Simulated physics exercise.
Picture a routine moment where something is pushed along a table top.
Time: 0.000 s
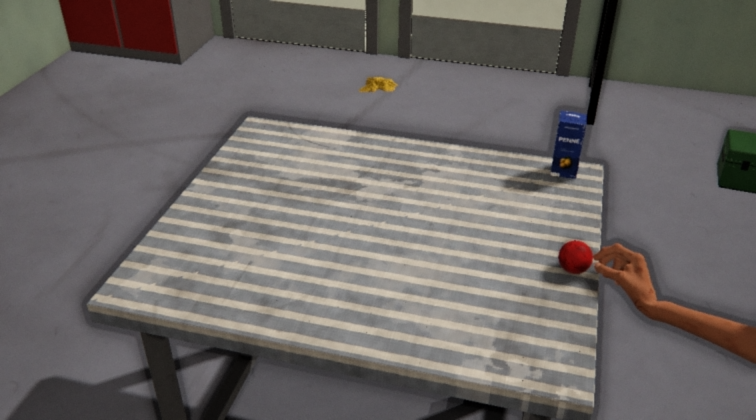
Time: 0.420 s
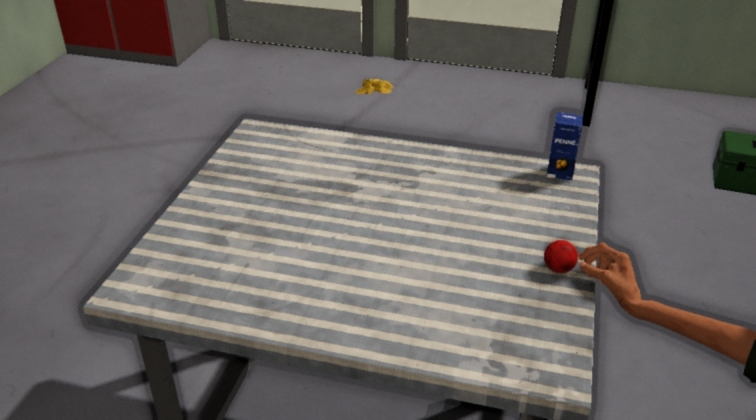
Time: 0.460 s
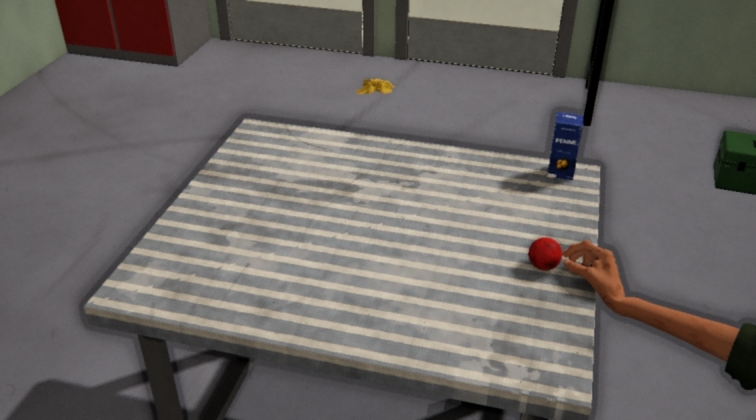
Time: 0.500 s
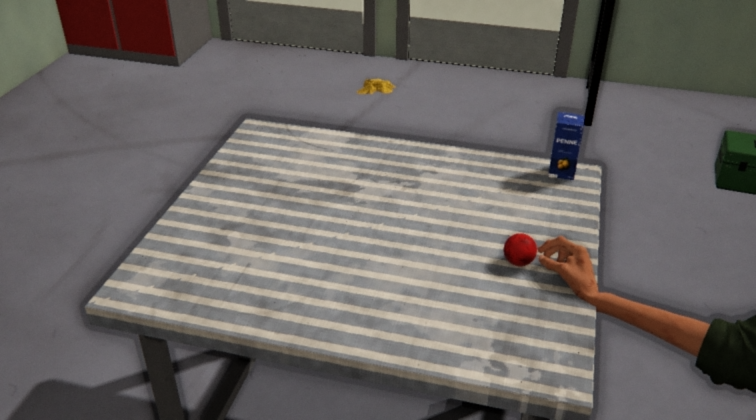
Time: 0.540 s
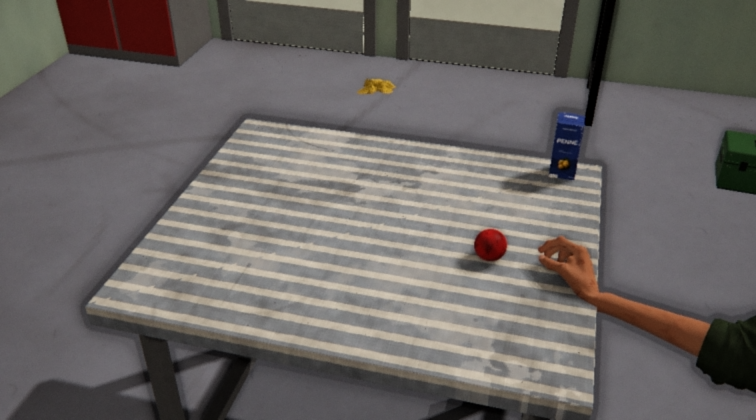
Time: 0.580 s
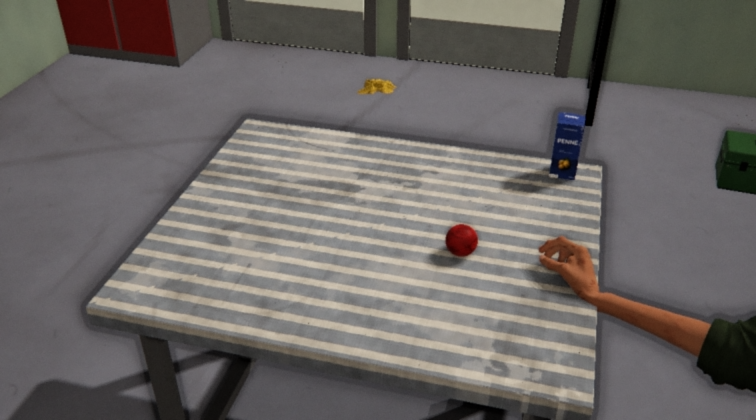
A red ball is pushed leftward by a hand across a striped table top near a blue box, then rolls away from the fingers, continuing left and slightly toward the far side while the hand stays in place.
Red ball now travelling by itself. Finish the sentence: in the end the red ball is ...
Off the table.
By 0.78 s, red ball moved well along near (327, 219).
By 1.18 s, red ball now off the table.
By 1.48 s, things are still on the move.
By 1.78 s, as before.
When it is over (1.9 s), off the table, red ball.
